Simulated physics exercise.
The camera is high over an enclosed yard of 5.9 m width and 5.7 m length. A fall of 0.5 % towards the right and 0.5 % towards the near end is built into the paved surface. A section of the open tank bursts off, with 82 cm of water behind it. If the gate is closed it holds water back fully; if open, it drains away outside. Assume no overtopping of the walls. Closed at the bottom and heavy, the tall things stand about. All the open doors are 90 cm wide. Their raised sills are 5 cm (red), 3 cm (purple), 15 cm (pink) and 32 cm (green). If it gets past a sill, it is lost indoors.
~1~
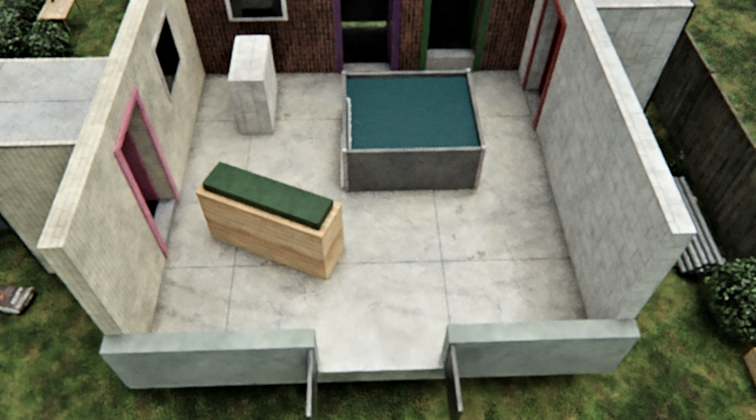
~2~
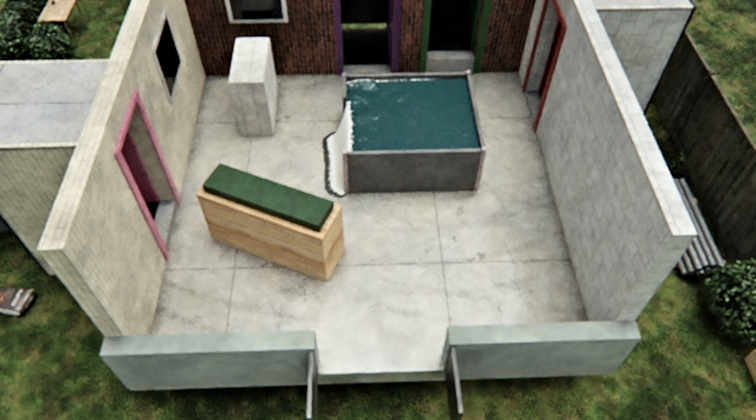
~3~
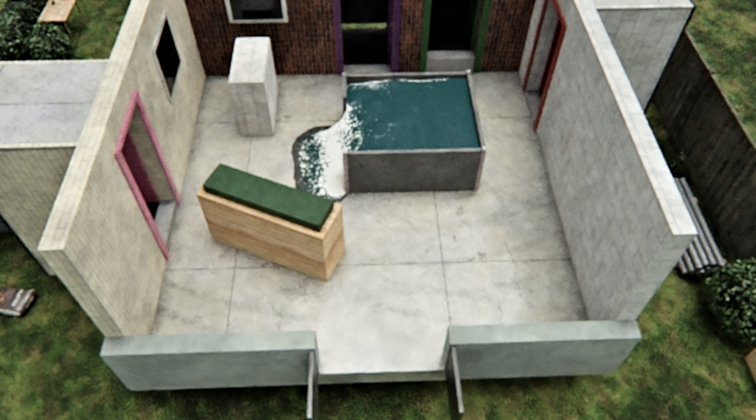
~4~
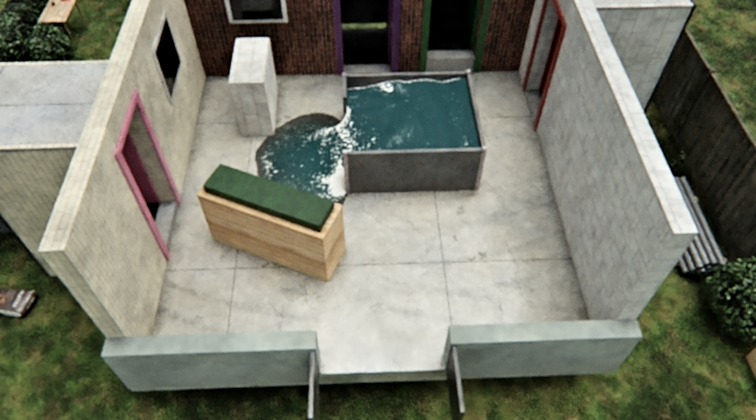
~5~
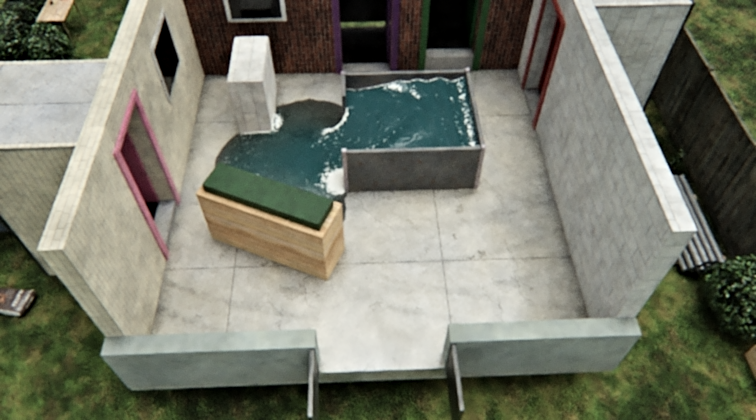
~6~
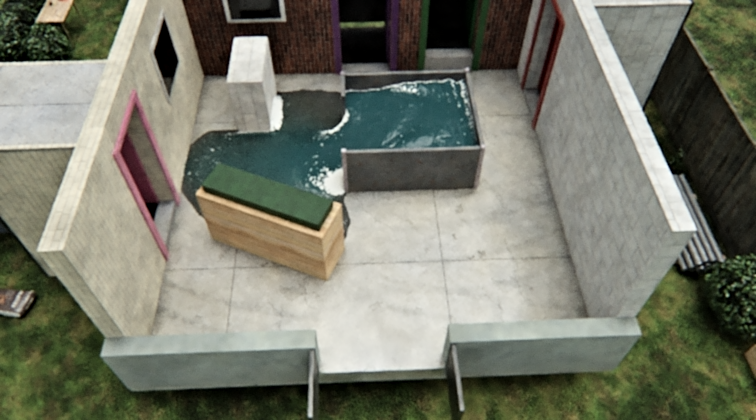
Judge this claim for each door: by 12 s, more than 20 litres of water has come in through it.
My prediction: The red door lets in more than the cap; the purple door lets in more than the cap; the pink door lets in more than the cap; the green door lets in less than the cap.
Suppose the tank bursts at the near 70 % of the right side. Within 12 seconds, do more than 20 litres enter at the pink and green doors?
Outcome at pink: Not exceeded; outcome at green: Not exceeded.
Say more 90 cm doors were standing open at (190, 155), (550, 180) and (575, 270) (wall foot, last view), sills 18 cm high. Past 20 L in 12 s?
Check each in turn: The first succeeds, the second fails, the third fails.
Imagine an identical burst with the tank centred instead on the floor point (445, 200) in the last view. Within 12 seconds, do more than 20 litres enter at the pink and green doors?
So the pink door keeps within it and the green door keeps within it.
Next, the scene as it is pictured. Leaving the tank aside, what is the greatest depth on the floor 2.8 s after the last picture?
It tops out at some 31 cm.
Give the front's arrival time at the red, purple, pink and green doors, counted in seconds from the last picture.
Red 3.4 s, purple 1.2 s, pink 0.2 s, green 2.2 s.
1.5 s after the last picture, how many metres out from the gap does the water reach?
Some 4.2 m out.
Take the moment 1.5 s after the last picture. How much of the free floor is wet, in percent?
I'd guess around 45 %.
Then, 0.7 s after the last picture water covers 25 % of the floor and is deepest (51 cm) near (193, 189); red door not reached, purple door not reached, pink door 25 cm at the sill, 15 L in, green door not reached.
Then, 1.5 s after the last picture water covers 45 % of the floor and is deepest (43 cm) near (182, 190); red door not reached, purple door 4 cm at the sill, 0 L in, pink door 26 cm at the sill, 58 L in, green door not reached.
Then, 2.8 s after the last picture water covers 70 % of the floor and is deepest (31 cm) near (219, 104); red door not reached, purple door 7 cm at the sill, 2 L in, pink door 20 cm at the sill, 100 L in, green door 2 cm at the sill, 0 L in.
Then, 6.3 s after the last picture water covers 95 % of the floor and is deepest (16 cm) near (147, 362); red door 10 cm at the sill, 96 L in, purple door 6 cm at the sill, 19 L in, pink door 12 cm at the sill, 116 L in, green door 7 cm at the sill, 0 L in.
Then, 11.3 s after the last picture water covers 100 % of the floor and is deepest (12 cm) near (466, 349); red door 10 cm at the sill, 195 L in, purple door 5 cm at the sill, 42 L in, pink door 5 cm at the sill, 117 L in, green door 9 cm at the sill, 0 L in.
